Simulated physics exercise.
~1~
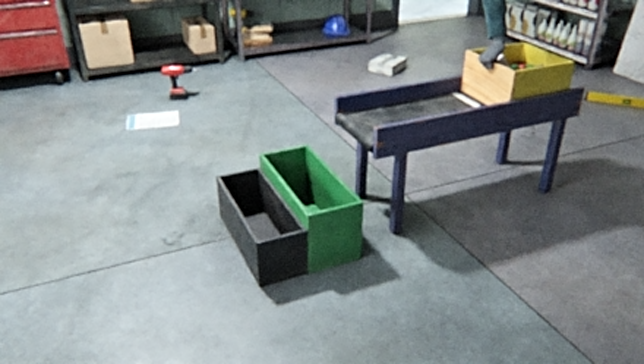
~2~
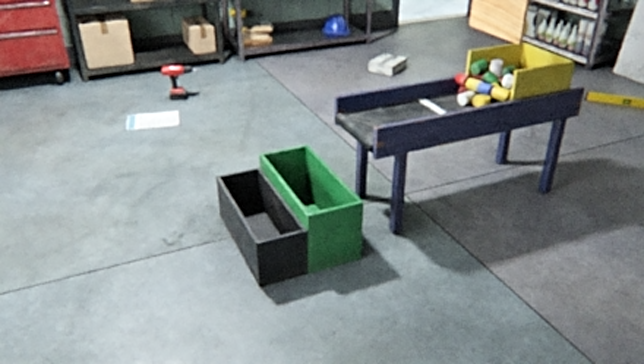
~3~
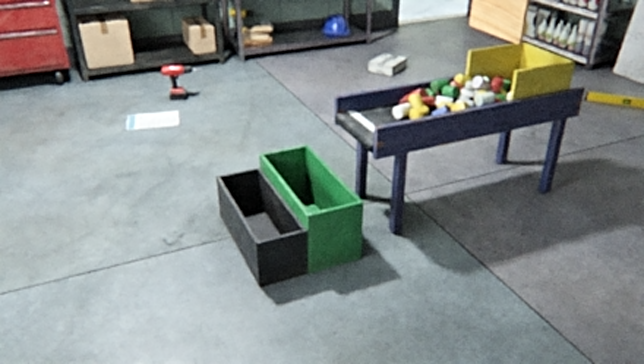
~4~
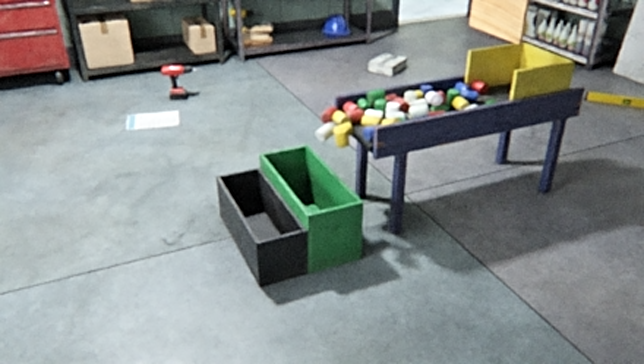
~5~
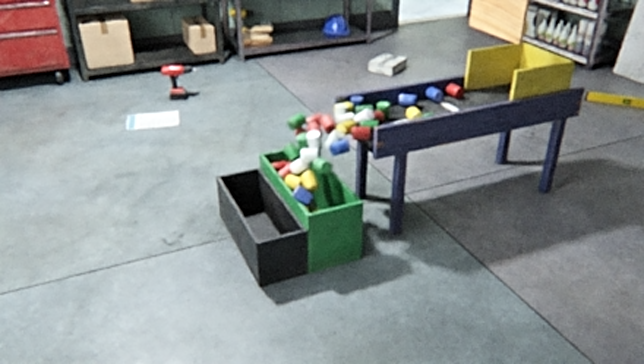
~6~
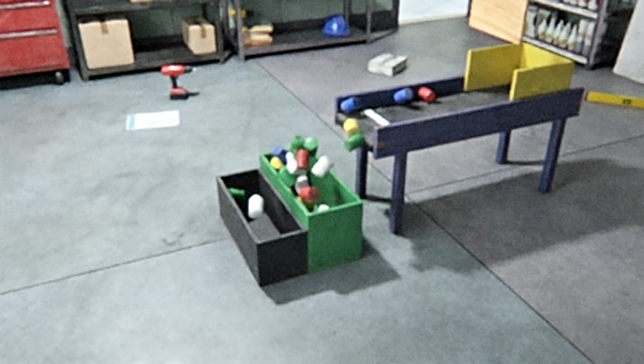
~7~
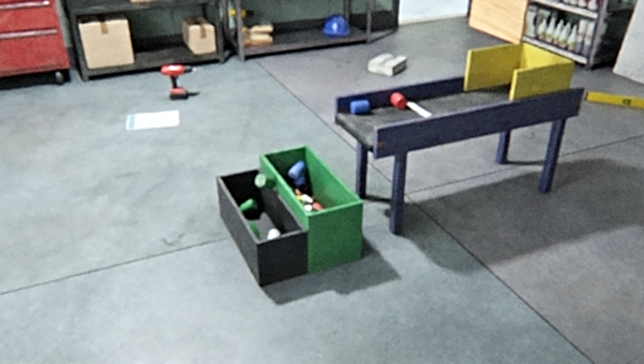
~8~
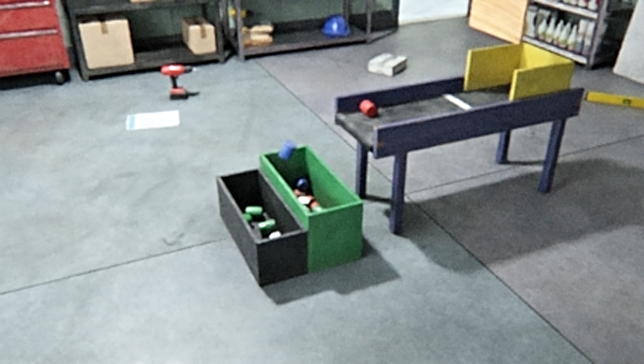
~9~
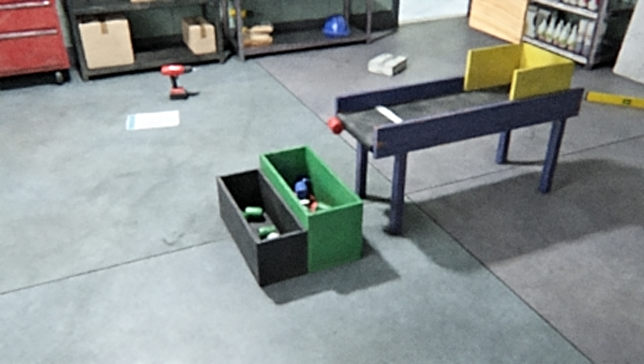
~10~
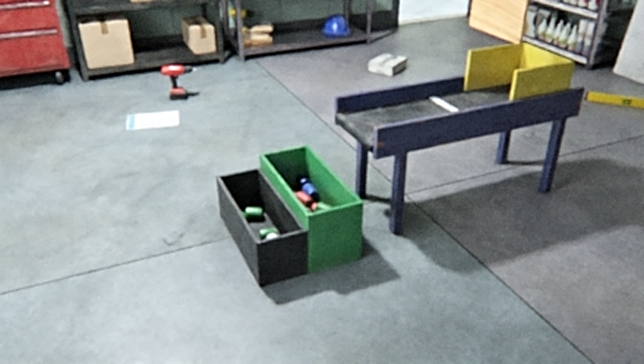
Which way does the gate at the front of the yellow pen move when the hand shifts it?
The gate moves up, clearing the front of the yellow pen, and it stays raised above the belt.
